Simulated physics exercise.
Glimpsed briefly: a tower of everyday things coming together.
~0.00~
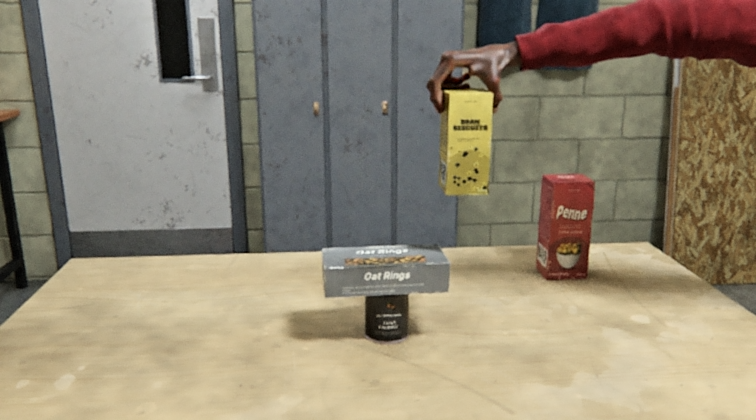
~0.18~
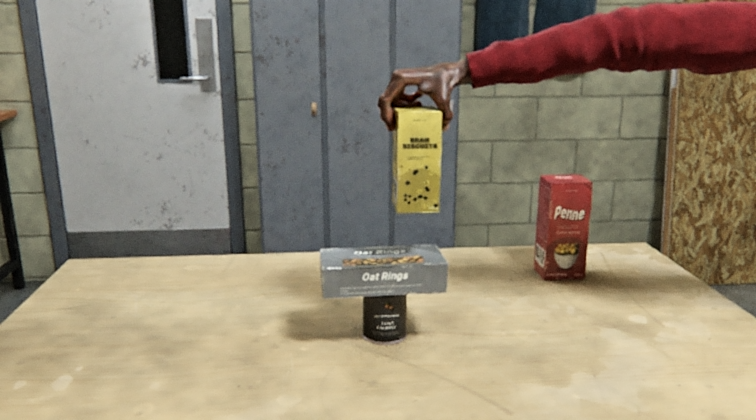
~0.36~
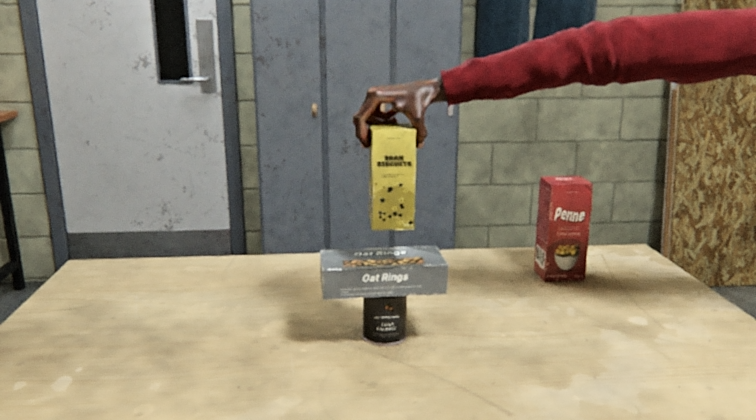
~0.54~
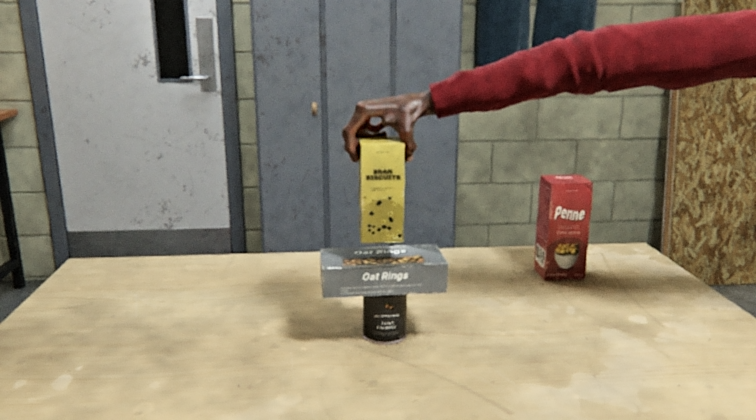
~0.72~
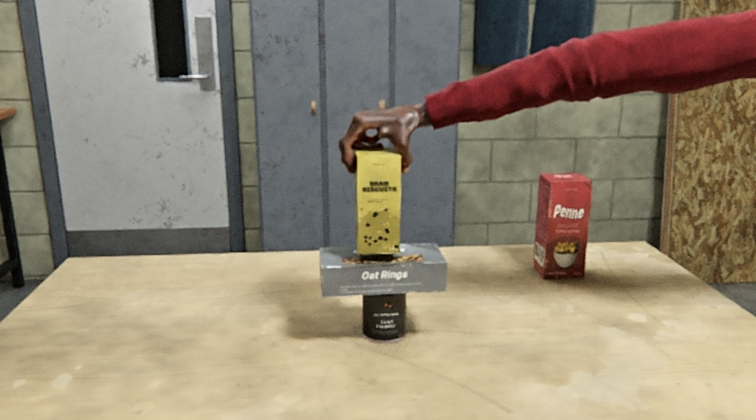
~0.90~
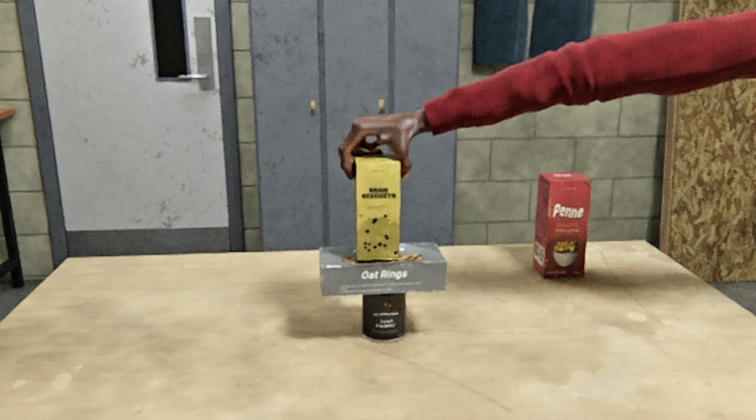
A hand moves a yellow carton left and lowers it onto the grey Oat Rings packet.
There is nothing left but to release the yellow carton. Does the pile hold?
Nothing topples.
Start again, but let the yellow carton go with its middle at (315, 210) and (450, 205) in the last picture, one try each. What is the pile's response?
It caves in in the first case and caves in in the second case.
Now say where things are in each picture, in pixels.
The first picture shows still above its spot; yellow carton (465, 141); red carton (564, 227).
The second picture shows still above its spot; yellow carton (416, 159); grey packet (382, 270).
The third picture shows still above its spot; yellow carton (392, 176); black pot (385, 311).
The fourth picture shows still above its spot; yellow carton (381, 189); red carton (562, 227).
The fifth picture shows still above its spot; yellow carton (377, 201); grey packet (381, 269).
The sixth picture shows set down, still held; yellow carton (377, 207); black pot (384, 308).
After 1.10 s, nothing has stirred.
After 1.50 s, yellow carton resting near (377, 207).
At rest (2.0 s), all 4 in place. Seen from the same camera at the end, yellow carton near (377, 207). The pile keeps its balance.
